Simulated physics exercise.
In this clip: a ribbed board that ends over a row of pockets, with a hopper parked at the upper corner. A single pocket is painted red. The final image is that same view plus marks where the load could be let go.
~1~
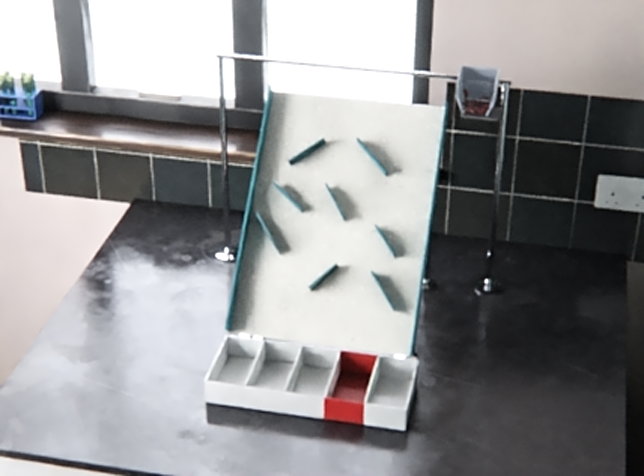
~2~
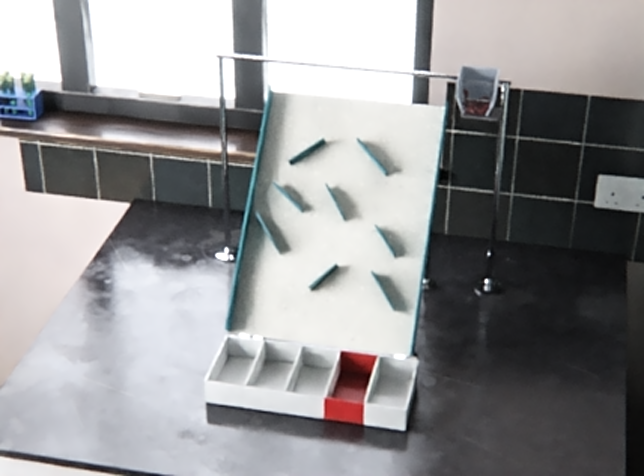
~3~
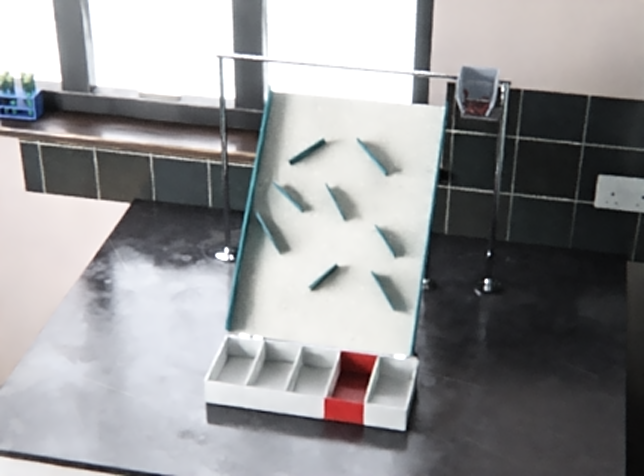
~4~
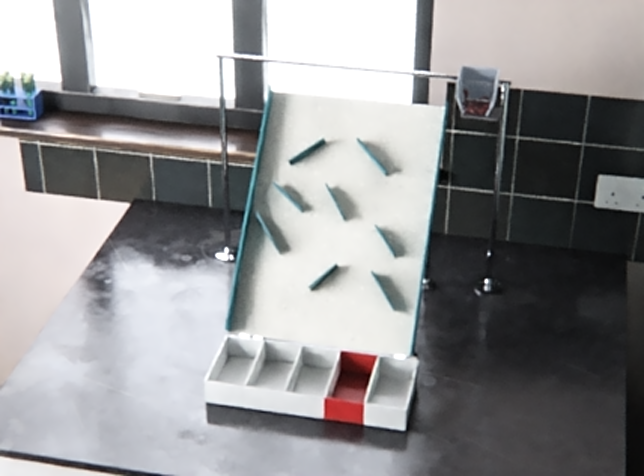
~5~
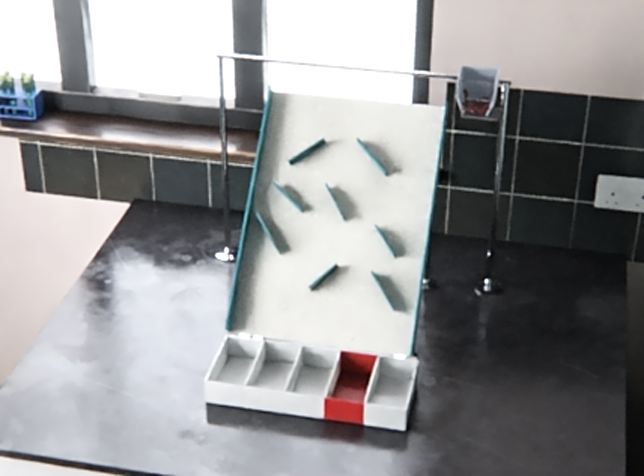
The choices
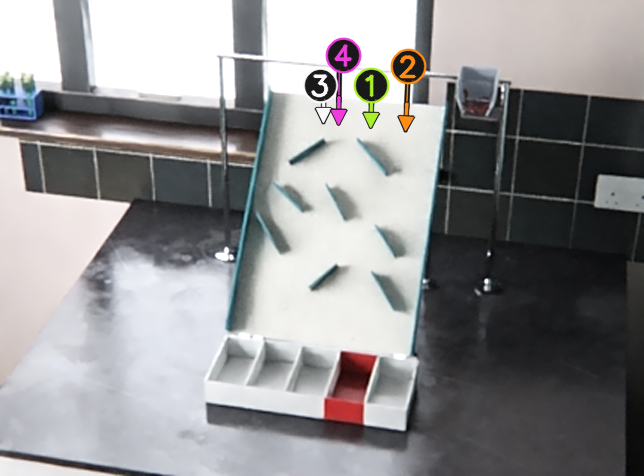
Tilted white board with angled teal ribs standing motionless above five pockets, one red, with a small hopper at upper right.
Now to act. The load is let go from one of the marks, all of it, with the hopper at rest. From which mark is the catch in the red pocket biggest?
The answer is mark 4.
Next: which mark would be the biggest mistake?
It is 2.
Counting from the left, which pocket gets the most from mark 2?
It is the fifth one.
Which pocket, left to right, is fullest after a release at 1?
The fifth from the left.
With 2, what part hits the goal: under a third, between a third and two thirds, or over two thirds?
It is under a third.
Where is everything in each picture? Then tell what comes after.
Hopper near (477, 106), kidney beans, door shut, in the first frame.
Ribs (288, 161) to (324, 138), (357, 138) to (386, 172), (273, 182) to (301, 209), in the second frame.
Ribs (326, 183) to (344, 218), (256, 212) to (278, 251), (375, 224) to (394, 254), in the third frame.
Ribs (308, 287) to (336, 263), (371, 271) to (393, 308), in the fourth frame.
Red pocket near (344, 409), number 4 of 5 from the left, in the fifth frame.
On the marked copy, mark 1 meets the board at (370, 122); mark 2 meets the board at (405, 125); mark 3 meets the board at (323, 117); mark 4 meets the board at (338, 119).
Choosing 1, a small share in the red pocket, the bulk in other pockets, only a few outside the box.
Choosing 2, only a few in the red pocket, all but a few in other pockets.
Choosing 3, a small share in the red pocket, close to two thirds in other pockets, close to a quarter held on the board.
Choosing 4, close to a third in the red pocket, close to half in other pockets, a small share held on the board, a small share outside the box.
